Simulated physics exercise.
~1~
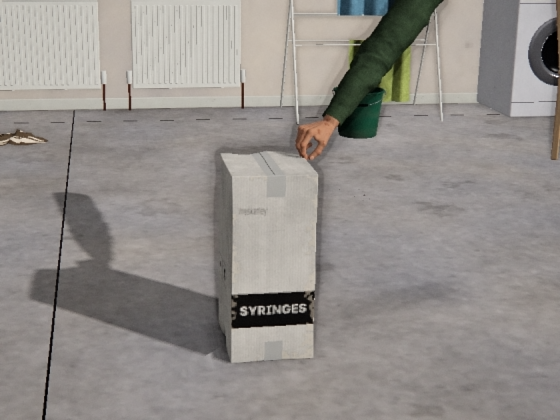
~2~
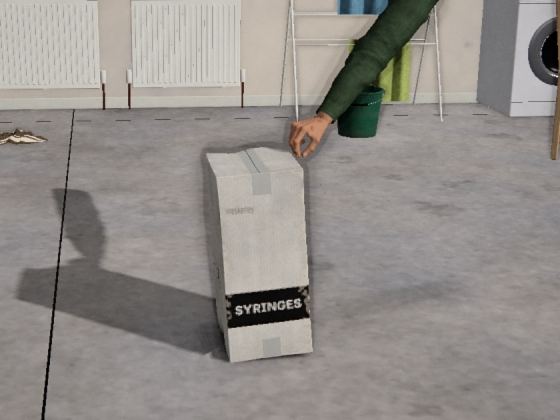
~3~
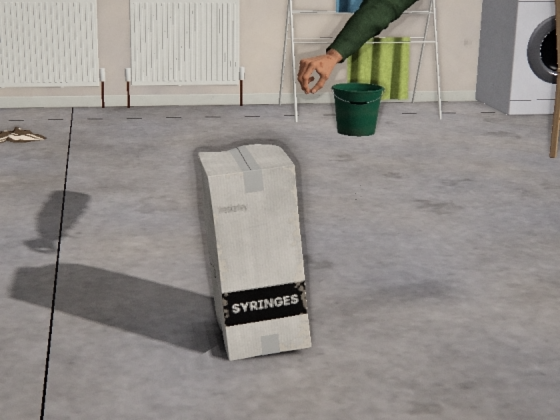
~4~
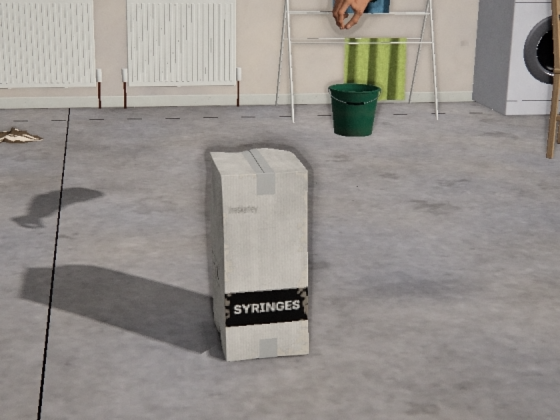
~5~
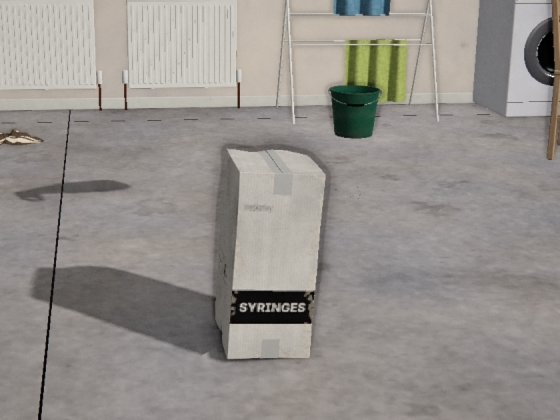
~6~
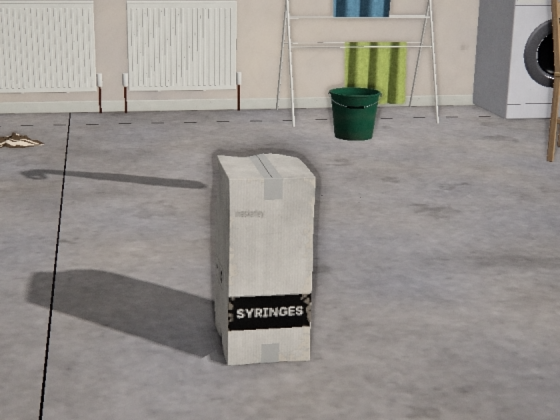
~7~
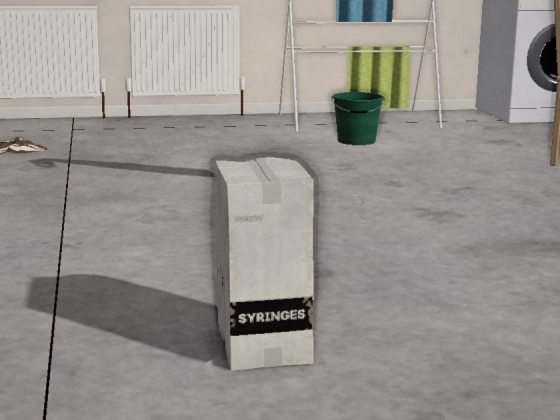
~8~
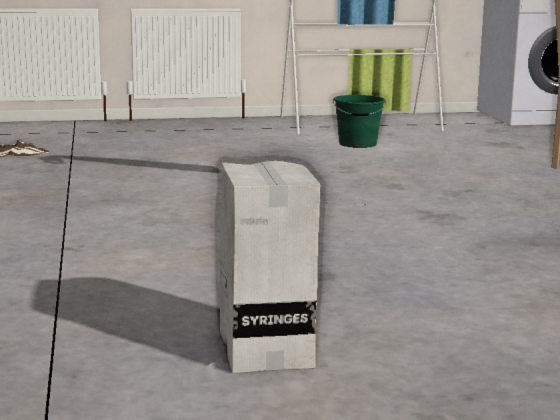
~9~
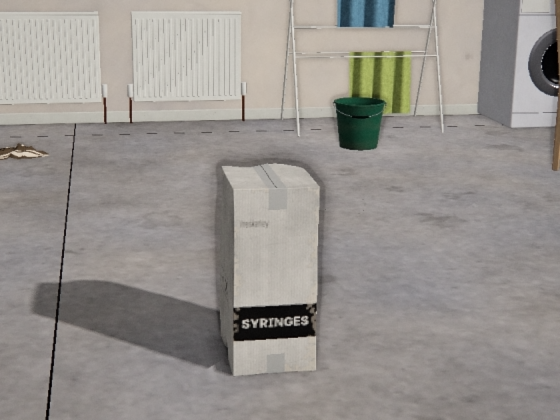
A tall white box with a black label reading SYRINGES stands on a grey concrete floor, seen from slightly above by a gently swaying camera. Behind it are white radiators on the left, a drying rack with blue and green striped cloths, a green bucket, and a washing machine at the right. A hand in a dark green sleeve at the box's top right edge lets go as the box tilts left, then withdraws upward out of view. The box rocks back to the right, wobbles slightly left again, and settles upright on its base, its shadow stretching left.
